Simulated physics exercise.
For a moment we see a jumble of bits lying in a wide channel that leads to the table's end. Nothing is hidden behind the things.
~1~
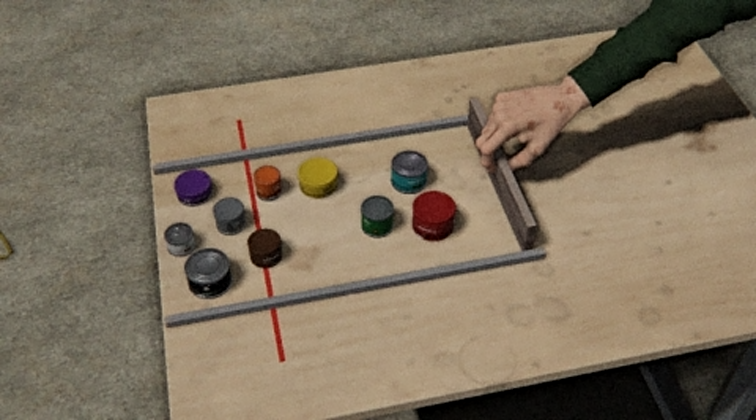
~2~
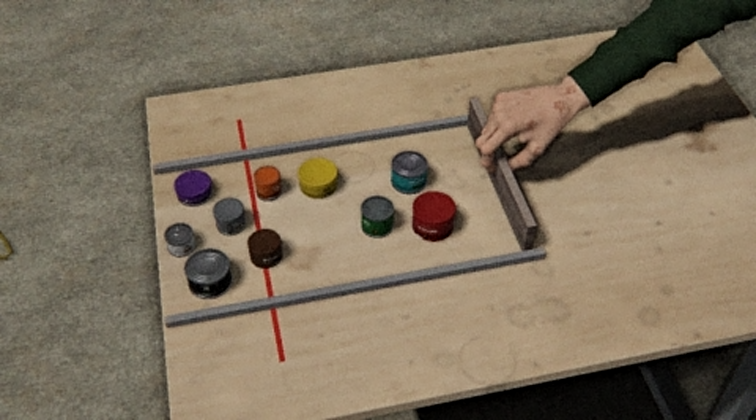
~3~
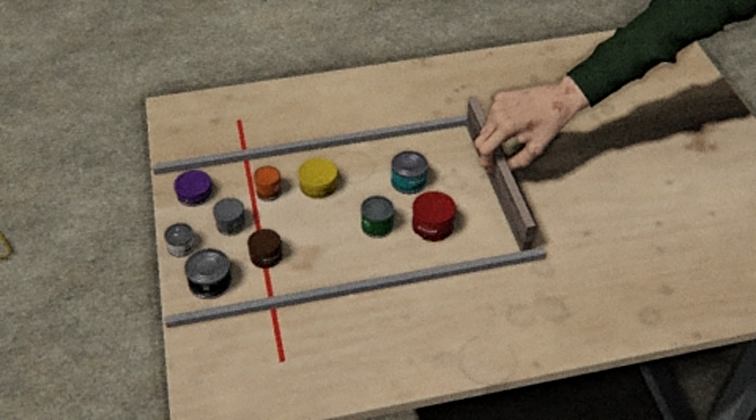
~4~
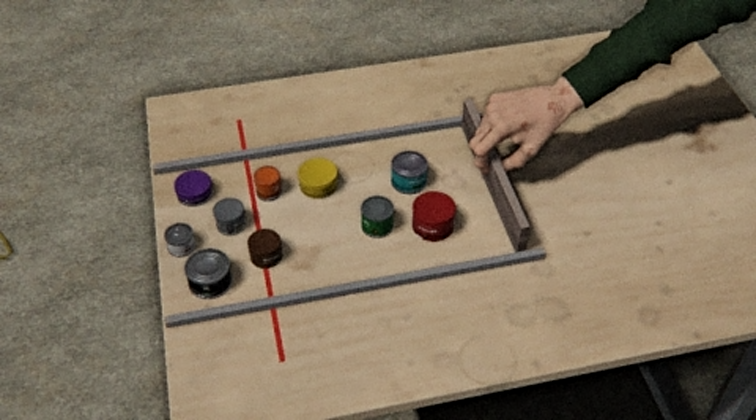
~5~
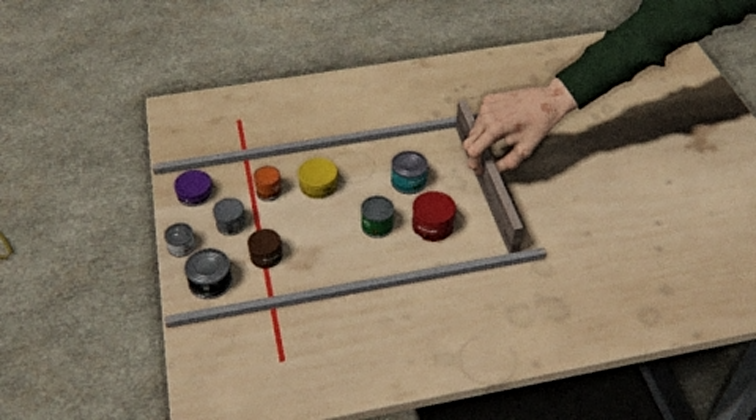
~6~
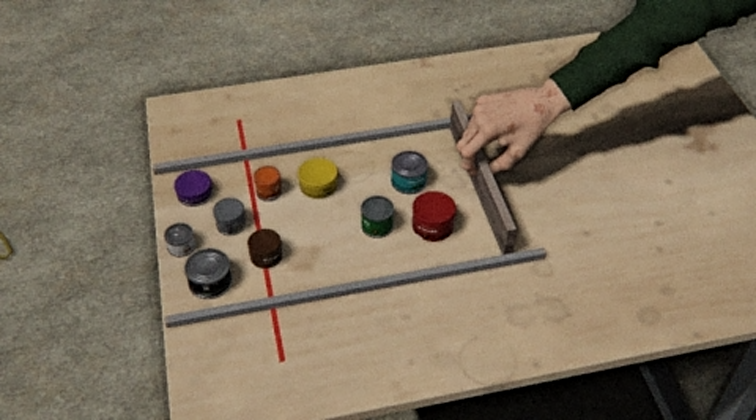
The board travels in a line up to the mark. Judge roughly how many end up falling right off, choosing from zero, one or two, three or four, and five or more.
It is zero.
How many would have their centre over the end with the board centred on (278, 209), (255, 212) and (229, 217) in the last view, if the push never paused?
It comes out as 0, then 0, then 2.
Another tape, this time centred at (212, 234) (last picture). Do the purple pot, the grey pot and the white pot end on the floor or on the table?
The purple pot is no longer there; as for the grey pot, it is still there; and the white pot is no longer there.
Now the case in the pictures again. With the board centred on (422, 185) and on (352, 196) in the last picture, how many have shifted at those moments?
Moved so far: 3, later 5.
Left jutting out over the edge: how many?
I'd put it at 2.
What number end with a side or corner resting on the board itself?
Contact count: 4.
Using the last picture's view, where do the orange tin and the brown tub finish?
The orange tin stops around (198, 181); the brown tub around (203, 262).
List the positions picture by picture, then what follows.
The first frame shows white pot (180, 240); purple pot (194, 188); black pot (209, 273); board (499, 172); tape (258, 226).
The second frame shows purple pot (194, 188); brown tub (265, 249).
The third frame shows black pot (209, 274); yellow tub (318, 178).
The fourth frame shows white pot (180, 240); grey pot (230, 217).
The fifth frame shows purple pot (194, 188); red tub (434, 217).
The sixth frame shows white pot (180, 240); purple pot (194, 188); black pot (209, 274); board (481, 175); tape (258, 226).
Soon after, none off yet; white pot at rest near (180, 240); purple pot at rest near (194, 188); black pot at rest near (209, 274).
In the end, the number that fall off is zero.
